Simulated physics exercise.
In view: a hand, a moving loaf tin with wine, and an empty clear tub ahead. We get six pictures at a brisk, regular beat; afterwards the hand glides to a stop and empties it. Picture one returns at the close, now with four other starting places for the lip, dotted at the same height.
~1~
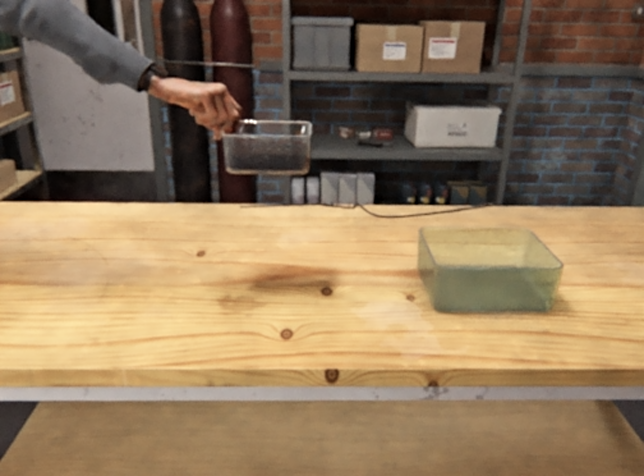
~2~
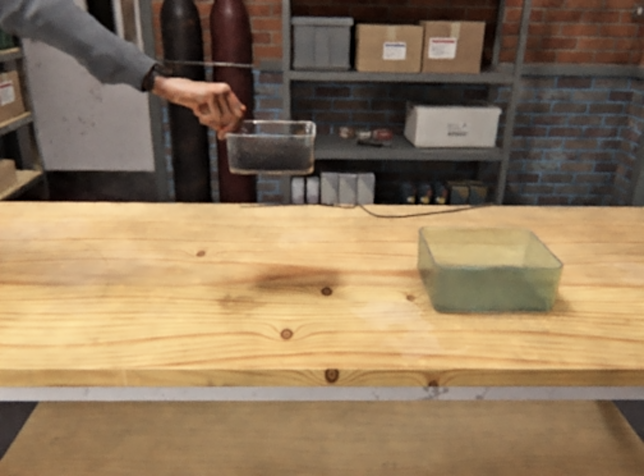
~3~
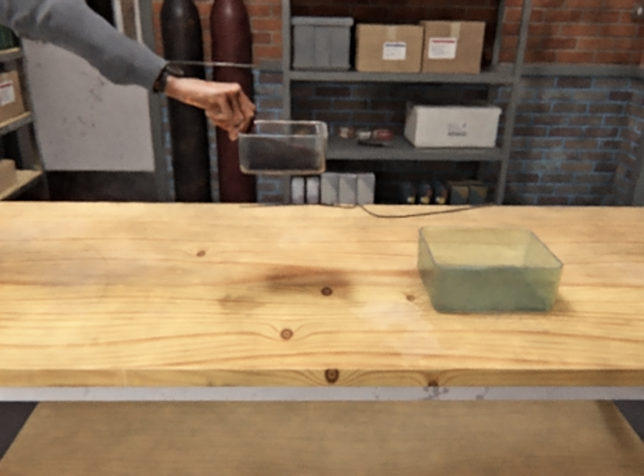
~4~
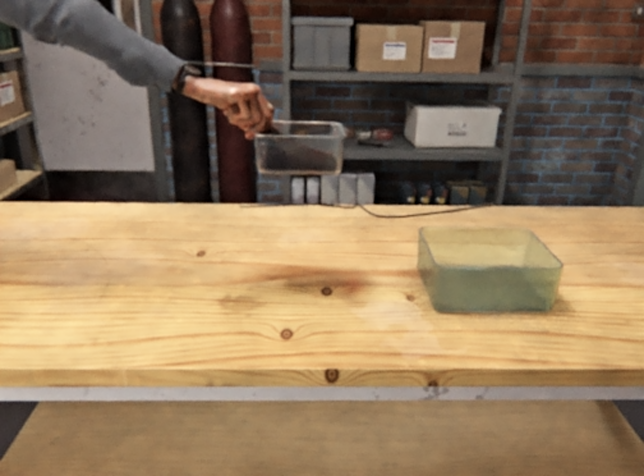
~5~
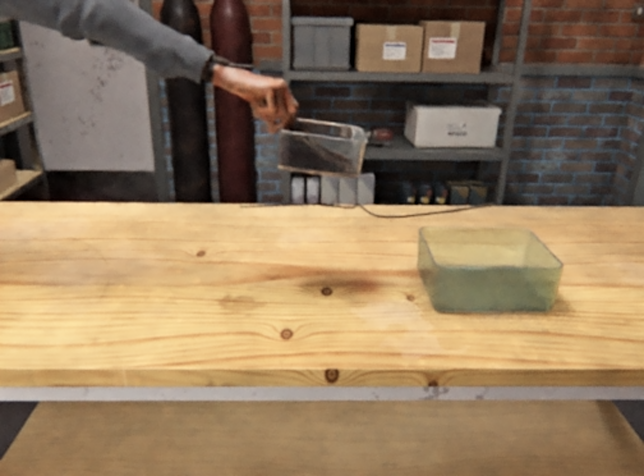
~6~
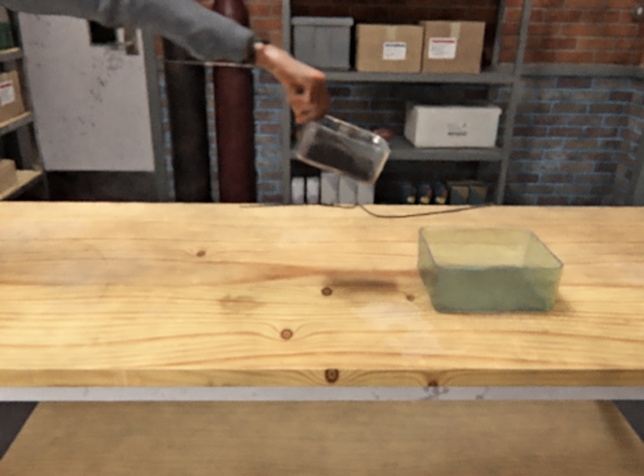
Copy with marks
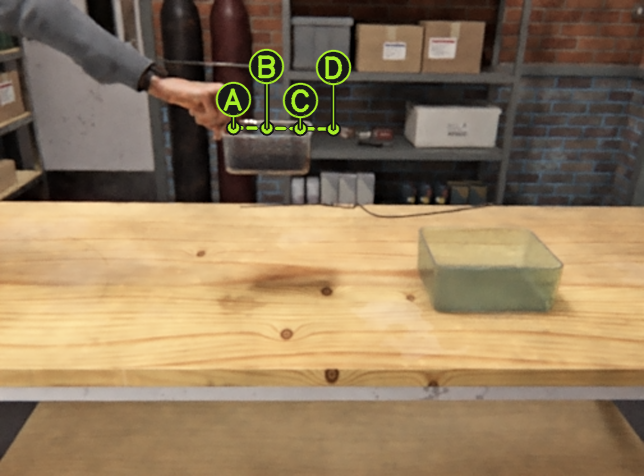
A hand held a clear rectangular container above a wooden workbench and moved it slowly to the right, then tilted it toward a greenish see-through tub sitting on the bench.
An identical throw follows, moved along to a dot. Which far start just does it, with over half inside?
B is the one.
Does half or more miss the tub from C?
No, not at all.
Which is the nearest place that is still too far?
A.
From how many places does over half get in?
Three of them.
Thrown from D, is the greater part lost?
No, that is safe.
On the marked copy, A at (233, 127); B at (266, 128); C at (300, 128); D at (333, 129).
With A, about 34 % lands in the tub, 60 % falls short and 6 % goes beside or beyond.
With B, about 66 % lands in the tub, 24 % falls short and 10 % goes beside or beyond.
With C, about 78 % lands in the tub, 14 % falls short and 7 % goes beside or beyond.
With D, about 76 % lands in the tub, 6 % falls short and 18 % goes beside or beyond.
